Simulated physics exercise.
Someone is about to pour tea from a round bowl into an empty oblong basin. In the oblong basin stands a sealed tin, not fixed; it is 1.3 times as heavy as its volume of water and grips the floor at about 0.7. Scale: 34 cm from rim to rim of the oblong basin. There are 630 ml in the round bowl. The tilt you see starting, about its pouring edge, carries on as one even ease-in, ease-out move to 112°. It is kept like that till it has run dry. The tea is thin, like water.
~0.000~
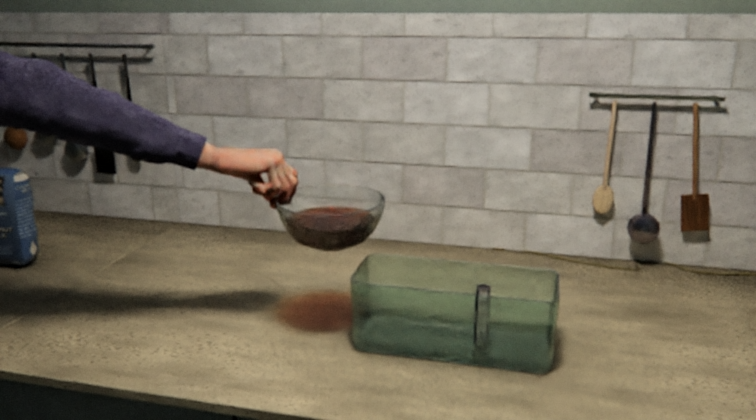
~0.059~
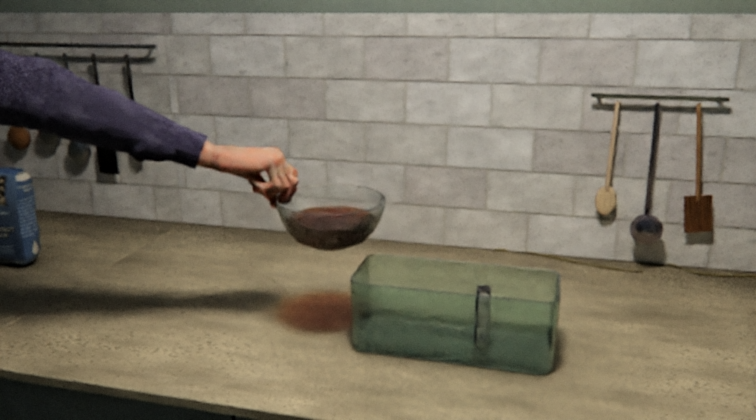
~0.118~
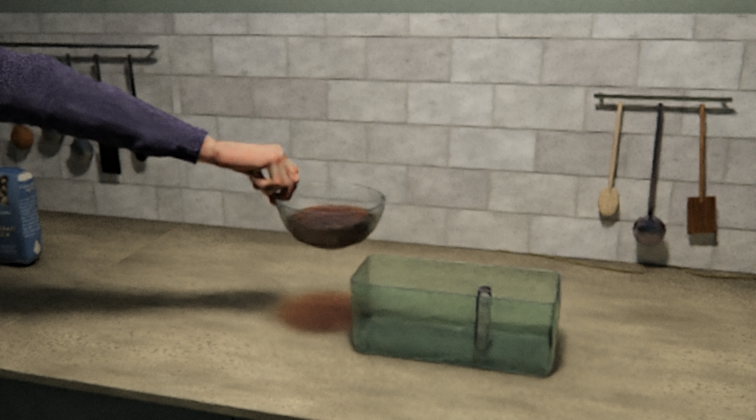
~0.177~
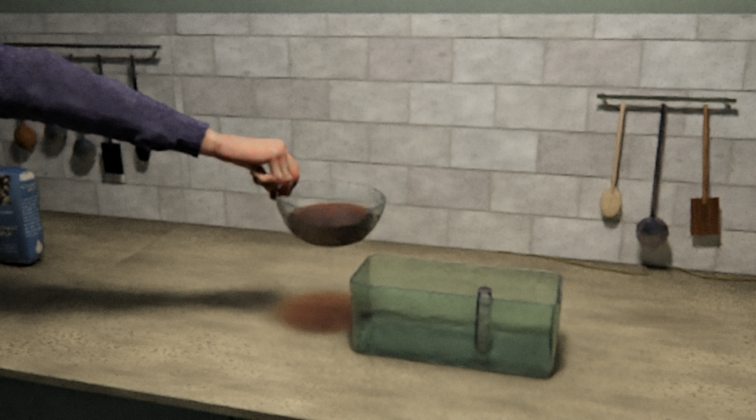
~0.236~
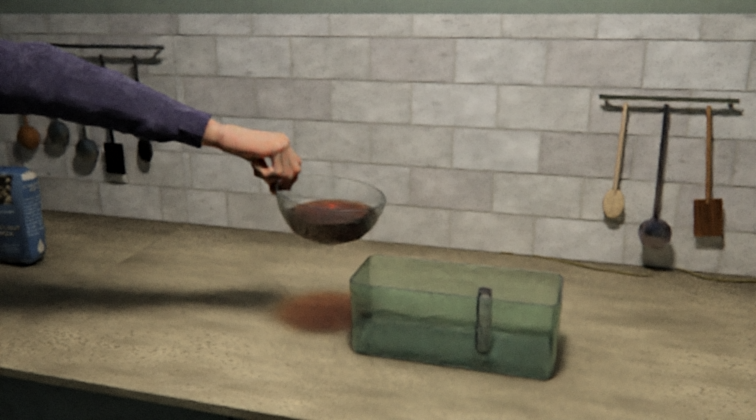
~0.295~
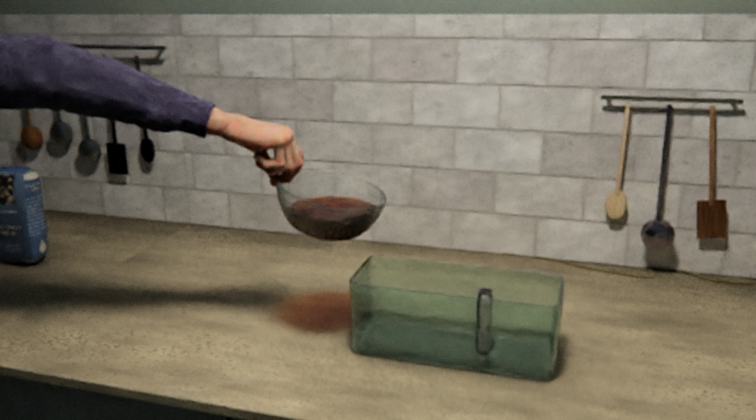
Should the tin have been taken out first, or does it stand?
It remains upright.
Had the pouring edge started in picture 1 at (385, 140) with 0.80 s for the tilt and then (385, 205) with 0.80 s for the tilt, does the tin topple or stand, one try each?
First it goes over; then it falls.
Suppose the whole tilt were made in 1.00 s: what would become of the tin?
The tin remains upright.
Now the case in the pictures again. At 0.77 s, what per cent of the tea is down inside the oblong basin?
Some 7 per cent.
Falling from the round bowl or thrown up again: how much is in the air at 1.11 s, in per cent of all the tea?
Near 12 in a hundred.
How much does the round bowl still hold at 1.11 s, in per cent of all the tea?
Near 0 in a hundred.
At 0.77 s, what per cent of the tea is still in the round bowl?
Some 58 per cent.
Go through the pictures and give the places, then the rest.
In the first frame, it leans 0°; its right rim is at (383, 204); the tea meets the walls at (289, 215) and (377, 222); the oblong basin's rim runs from (359, 268) to (558, 287); the tin's top is at (483, 290).
In the second frame, it leans 1°; its right rim is at (383, 204); the tea meets the walls at (290, 214) and (377, 221).
In the third frame, it leans 2°; its right rim is at (383, 204); the tea meets the walls at (290, 213) and (377, 220).
In the fourth frame, it leans 5°; its right rim is at (383, 204); the tea meets the walls at (290, 211) and (377, 219).
In the fifth frame, it leans 8°; its right rim is at (383, 204); the tea meets the walls at (290, 207) and (377, 216).
In the sixth frame, it leans 12°; its right rim is at (383, 205); the tea meets the walls at (290, 204) and (378, 213).
By 0.77 s the tilt is 67° and 58 per cent is still to pour; the tin stands where it began.
By 1.11 s the tilt is 103° and 0 per cent is still to pour; the tin stands where it began.
By 1.48 s the tilt is 112° and 0 per cent is still to pour; the tin stands where it began.
By 1.87 s the tilt is 112° and 0 per cent is still to pour; the tin stands where it began.
At rest the tin stands where it began.
